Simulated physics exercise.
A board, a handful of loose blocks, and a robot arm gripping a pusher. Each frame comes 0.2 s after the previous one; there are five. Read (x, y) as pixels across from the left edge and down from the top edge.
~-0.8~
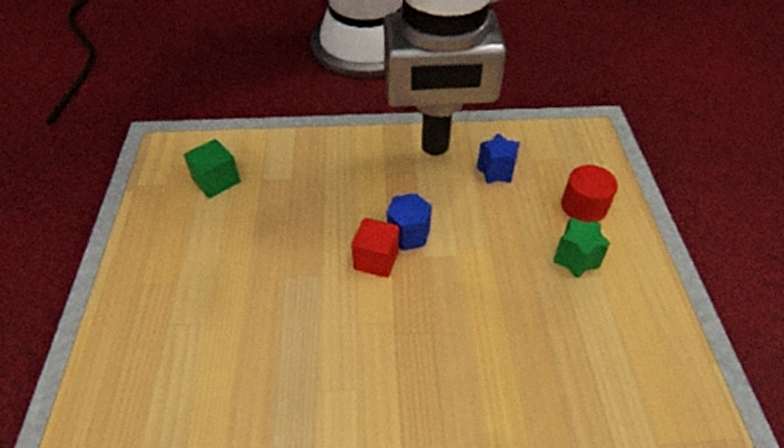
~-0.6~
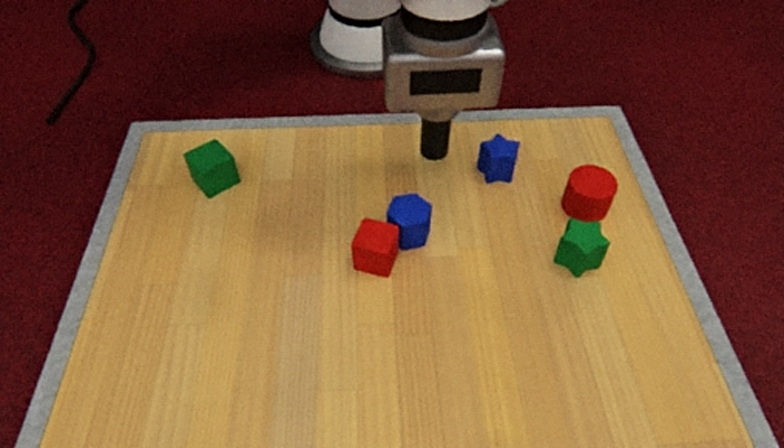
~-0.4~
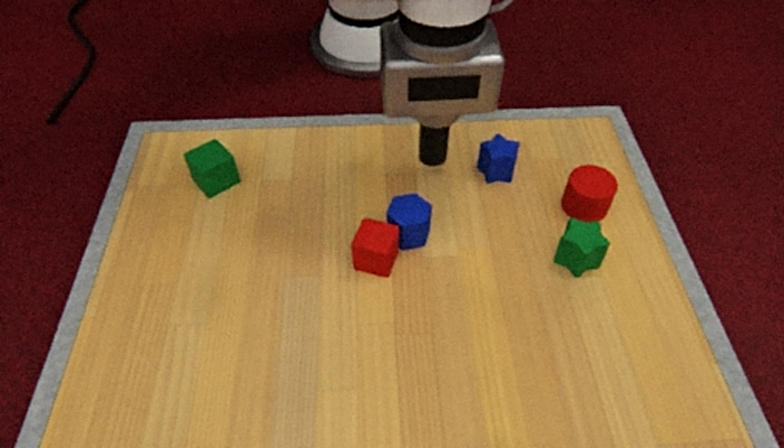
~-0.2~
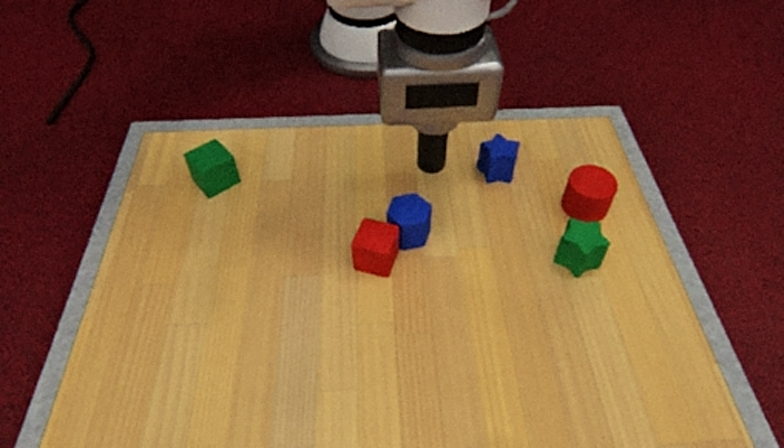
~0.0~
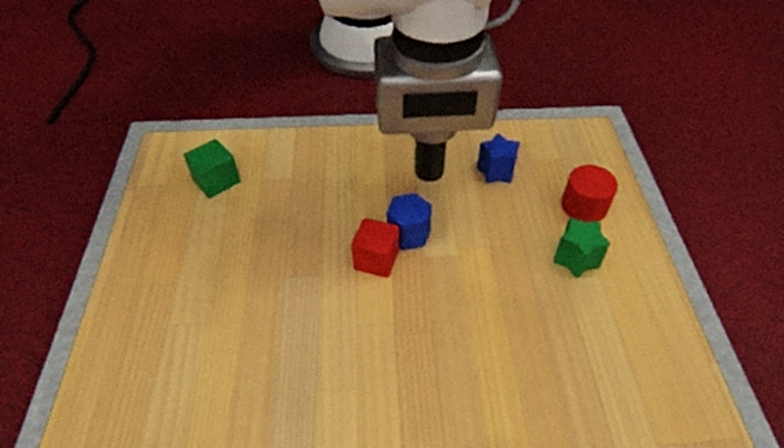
A robot arm with a dark pusher hangs over the far edge of a pale wooden board with a grey border, set on dark red cloth and seen from above by a still camera. A red cube touches a blue six-sided block near the middle, a green cube sits left, and a blue star, red cylinder and green star sit right. The pusher creeps slightly toward the viewer while the blocks stay still.
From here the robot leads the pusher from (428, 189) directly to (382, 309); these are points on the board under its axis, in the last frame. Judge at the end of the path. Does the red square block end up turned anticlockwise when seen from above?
No - that is not the case.
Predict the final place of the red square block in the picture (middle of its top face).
My best guess is (349, 266).
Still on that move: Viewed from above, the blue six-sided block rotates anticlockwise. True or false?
The statement is true.
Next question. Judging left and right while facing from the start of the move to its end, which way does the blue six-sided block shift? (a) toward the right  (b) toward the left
b (toward the left)
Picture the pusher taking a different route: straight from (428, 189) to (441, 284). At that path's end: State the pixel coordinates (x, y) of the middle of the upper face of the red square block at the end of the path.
By then it is at (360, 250).
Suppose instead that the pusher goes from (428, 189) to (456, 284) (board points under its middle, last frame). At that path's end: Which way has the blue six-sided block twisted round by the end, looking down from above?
It turns clockwise.
The first path, step by step. One third of the way, pusher (415, 208); red square block (369, 246), turned 35° clockwise; blue six-sided block (406, 229), turned 10° anticlockwise.
Two thirds of the way, pusher (398, 250); red square block (357, 260), turned 75° clockwise; blue six-sided block (403, 273), turned 45° anticlockwise.
At the end, pusher (381, 294); red square block (349, 266), turned 90° clockwise; blue six-sided block (404, 316), turned 95° anticlockwise; blue star still.
